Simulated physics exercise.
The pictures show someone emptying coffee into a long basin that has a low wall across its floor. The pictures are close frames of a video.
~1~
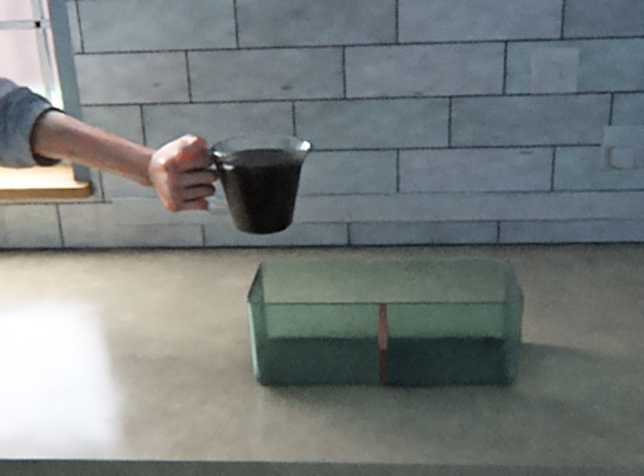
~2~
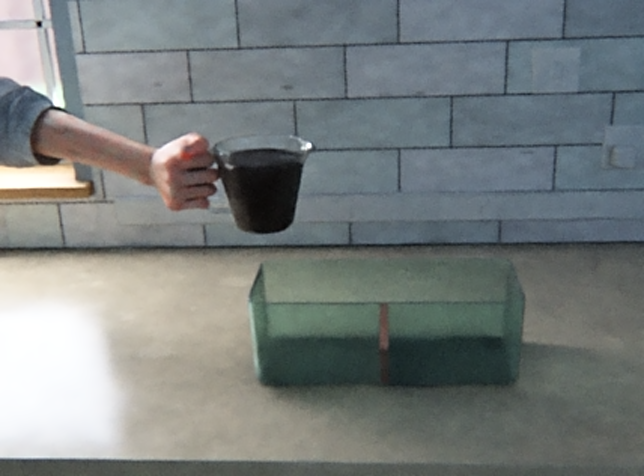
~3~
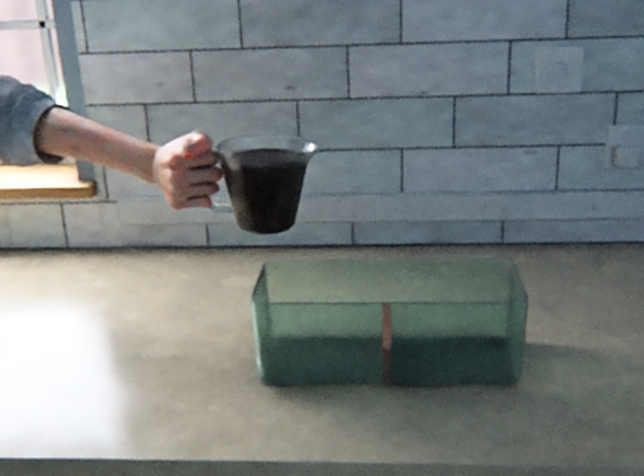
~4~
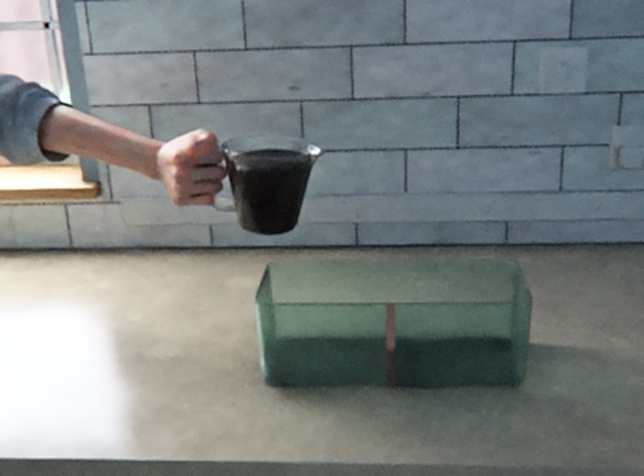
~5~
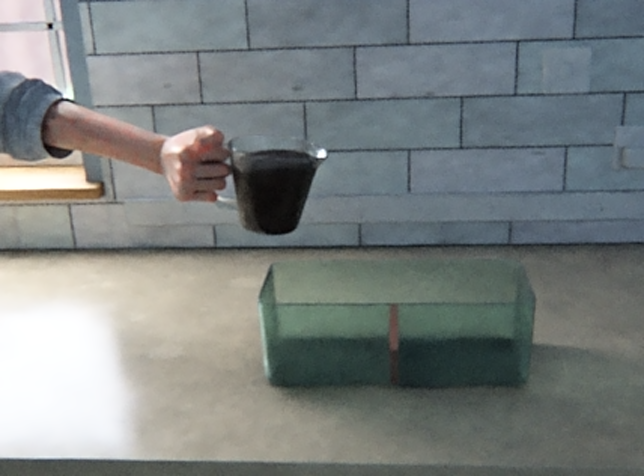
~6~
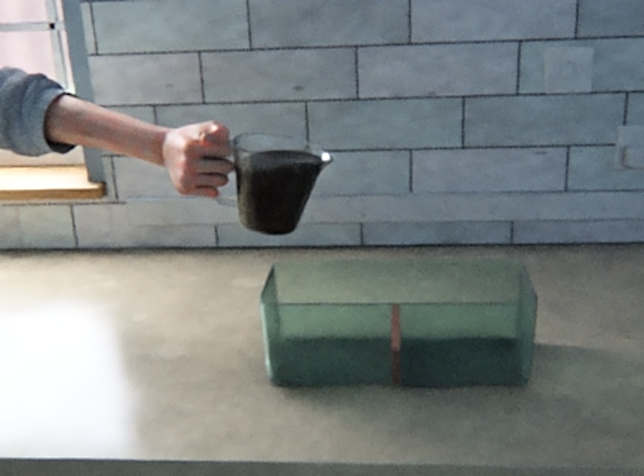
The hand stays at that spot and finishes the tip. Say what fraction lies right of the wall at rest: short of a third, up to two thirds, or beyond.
The share right of the wall is less than a third.
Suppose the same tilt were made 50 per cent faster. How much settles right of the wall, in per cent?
Near 20 %.
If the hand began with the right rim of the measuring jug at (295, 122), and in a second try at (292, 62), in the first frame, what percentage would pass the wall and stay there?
In turn 10 and 30 in a hundred.
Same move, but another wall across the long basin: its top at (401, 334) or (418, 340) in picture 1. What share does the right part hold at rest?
About 5 and 15 per cent.
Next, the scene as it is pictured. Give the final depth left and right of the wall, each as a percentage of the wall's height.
The left part 40 per cent, the right part 10.
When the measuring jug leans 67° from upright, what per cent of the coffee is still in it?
Roughly 65 in a hundred.
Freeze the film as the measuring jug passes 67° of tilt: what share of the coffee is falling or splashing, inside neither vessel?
Near 20 %.
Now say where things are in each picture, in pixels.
The first picture shows tilt 0°; pouring edge (313, 146); surface from (219, 158) to (303, 157); the long basin's rim runs from (254, 282) to (516, 280); the wall's top is at (383, 327).
The second picture shows tilt 1°; pouring edge (315, 146); surface from (220, 158) to (304, 156).
The third picture shows tilt 2°; pouring edge (319, 148); surface from (224, 157) to (307, 157).
The fourth picture shows tilt 5°; pouring edge (324, 151); surface from (229, 158) to (312, 158).
The fifth picture shows tilt 8°; pouring edge (330, 155); surface from (235, 160) to (319, 159).
The sixth picture shows tilt 12°; pouring edge (334, 159); surface from (239, 160) to (326, 159).
A moment on, the measuring jug is tipped part way and 64 per cent is still to pour, 8 is left of the wall and 7 right of it.
Next, the measuring jug is tipped right over and 6 per cent is still to pour, 62 is left of the wall and 24 right of it.
Then the measuring jug is tipped right over and 0 per cent is still to pour, 73 is left of the wall and 26 right of it.
Later the measuring jug is tipped right over and 0 per cent is still to pour, 73 is left of the wall and 26 right of it.
In the end 73 per cent lies left of the wall, 26 right of it and 1 outside.
